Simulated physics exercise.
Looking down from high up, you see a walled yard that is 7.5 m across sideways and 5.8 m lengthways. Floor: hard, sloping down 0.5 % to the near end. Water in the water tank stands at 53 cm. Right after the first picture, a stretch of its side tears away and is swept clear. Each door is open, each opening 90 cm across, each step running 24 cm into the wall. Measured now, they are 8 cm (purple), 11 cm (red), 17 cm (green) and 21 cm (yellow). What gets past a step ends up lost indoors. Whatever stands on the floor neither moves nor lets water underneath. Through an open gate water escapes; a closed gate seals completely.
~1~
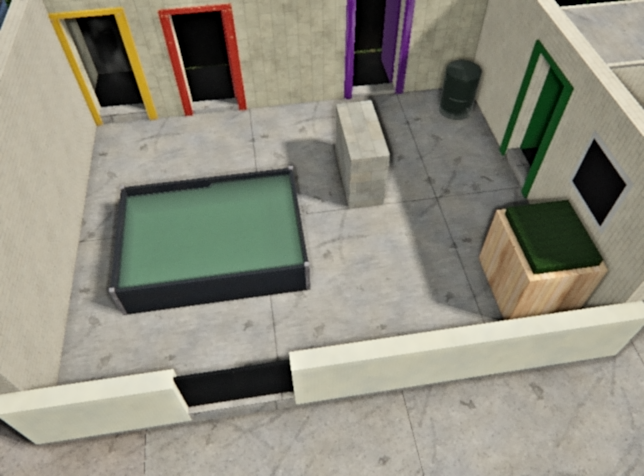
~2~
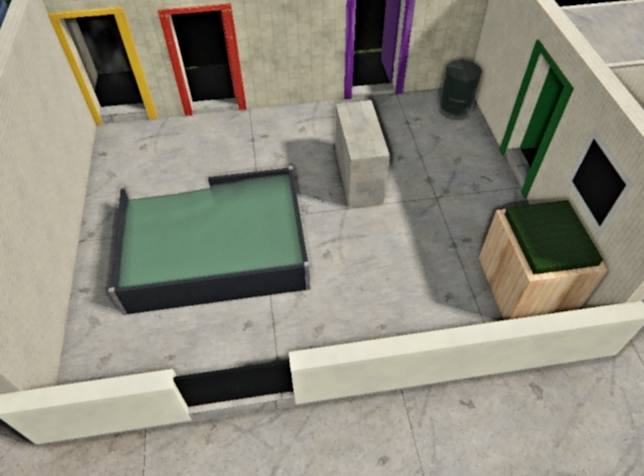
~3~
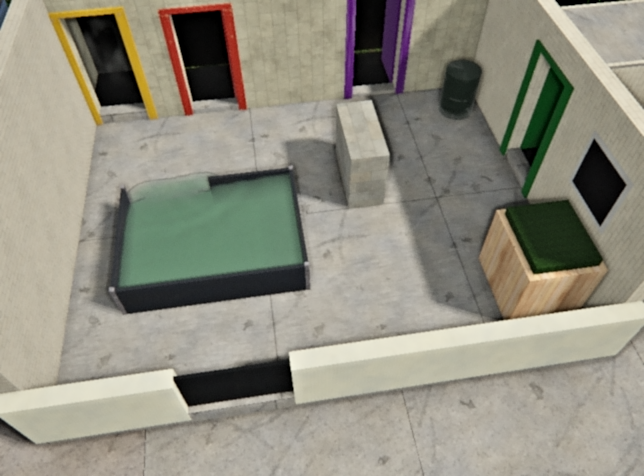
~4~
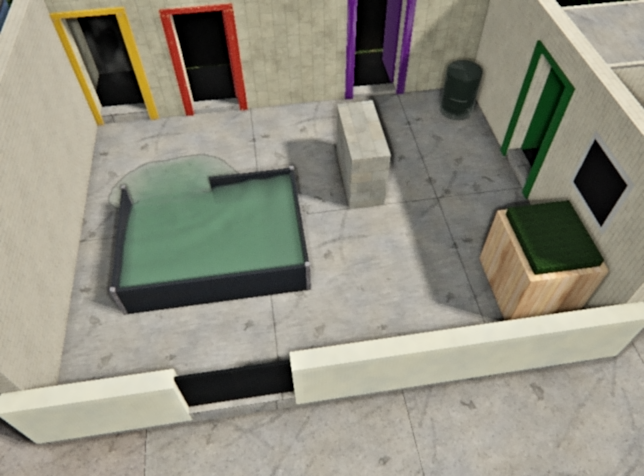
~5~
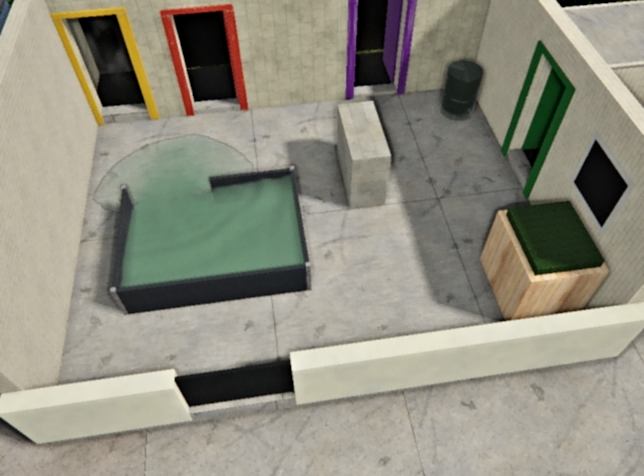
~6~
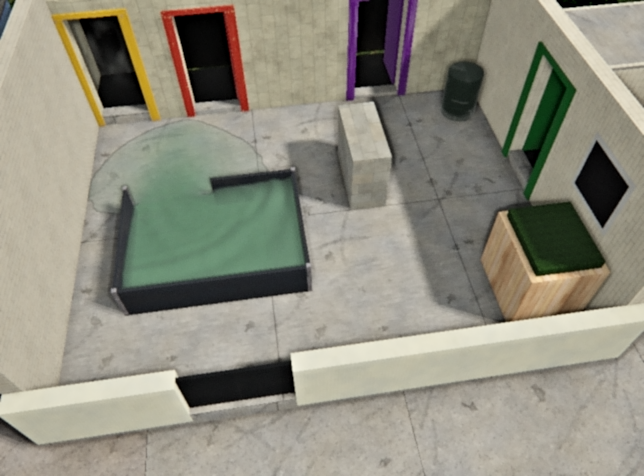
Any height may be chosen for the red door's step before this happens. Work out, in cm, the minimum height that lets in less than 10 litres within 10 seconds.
I would say 22 cm.
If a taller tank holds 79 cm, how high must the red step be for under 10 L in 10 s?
Then roughly 34 cm.
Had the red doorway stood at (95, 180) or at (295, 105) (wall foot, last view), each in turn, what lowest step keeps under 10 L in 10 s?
Roughly 19 cm for the first and 6.5 cm for the second.
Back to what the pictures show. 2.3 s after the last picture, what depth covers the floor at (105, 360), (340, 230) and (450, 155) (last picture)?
In order: Around 0, 0 and 0 cm.
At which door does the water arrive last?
Door: Green.
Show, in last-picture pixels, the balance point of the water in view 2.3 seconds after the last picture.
Around (196, 199).
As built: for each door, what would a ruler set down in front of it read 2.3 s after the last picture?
In cm: Purple 3, red 22, green 0, yellow 28.
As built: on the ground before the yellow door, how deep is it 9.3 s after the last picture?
8.5 cm.
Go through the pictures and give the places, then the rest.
The first frame shows the water tank at (210, 228) is whole and still, 53 cm deep; the red door at (207, 68) is dry.
In the second frame, the gap is on the far side, the front 0.3 m out at a hidden place; the back of the water tank holds 53 cm.
In the third frame, water pours out on the far side and has run 0.7 m, to (178, 179); about 9 cm deep outside, 53 cm at the back.
In the fourth frame, the front is at (169, 162), 1.2 m from the gap on the far side; 2.0 m2 of floor is wet, 53 cm left at the back.
In the fifth frame, the front is at (183, 139), 1.8 m from the gap on the far side; 3.3 m2 of floor is wet, 53 cm left at the back.
In the sixth frame, the gap is on the far side, the front 2.2 m out at (178, 124); the back of the water tank holds 52 cm; the red door at (210, 70), 2.6 m from the gap, is still 0.5 m from the nearest water.
Then, 0.7 s after the last picture water covers 20 % of the floor, deepest (34 cm) near (100, 126); 22 cm at the red door, 10 litres in over its 11 cm step.
Then, 2.3 s after the last picture water covers 30 % of the floor, deepest (28 cm) near (128, 129); 22 cm at the red door, 90 litres in over its 11 cm step.
Then, 9.3 s after the last picture water covers 95 % of the floor, deepest (12 cm) near (342, 374); 7 cm at the red door, 160 litres in over its 11 cm step.
At the red door as built, the water peaked near 24 cm, 1.5 s after the last picture.
Run again over the same 10 s with other heights there, 22 litres in over 19.5 cm, 1 litre over 26 cm. The limit of 10 litres is kept from about 22 cm up.
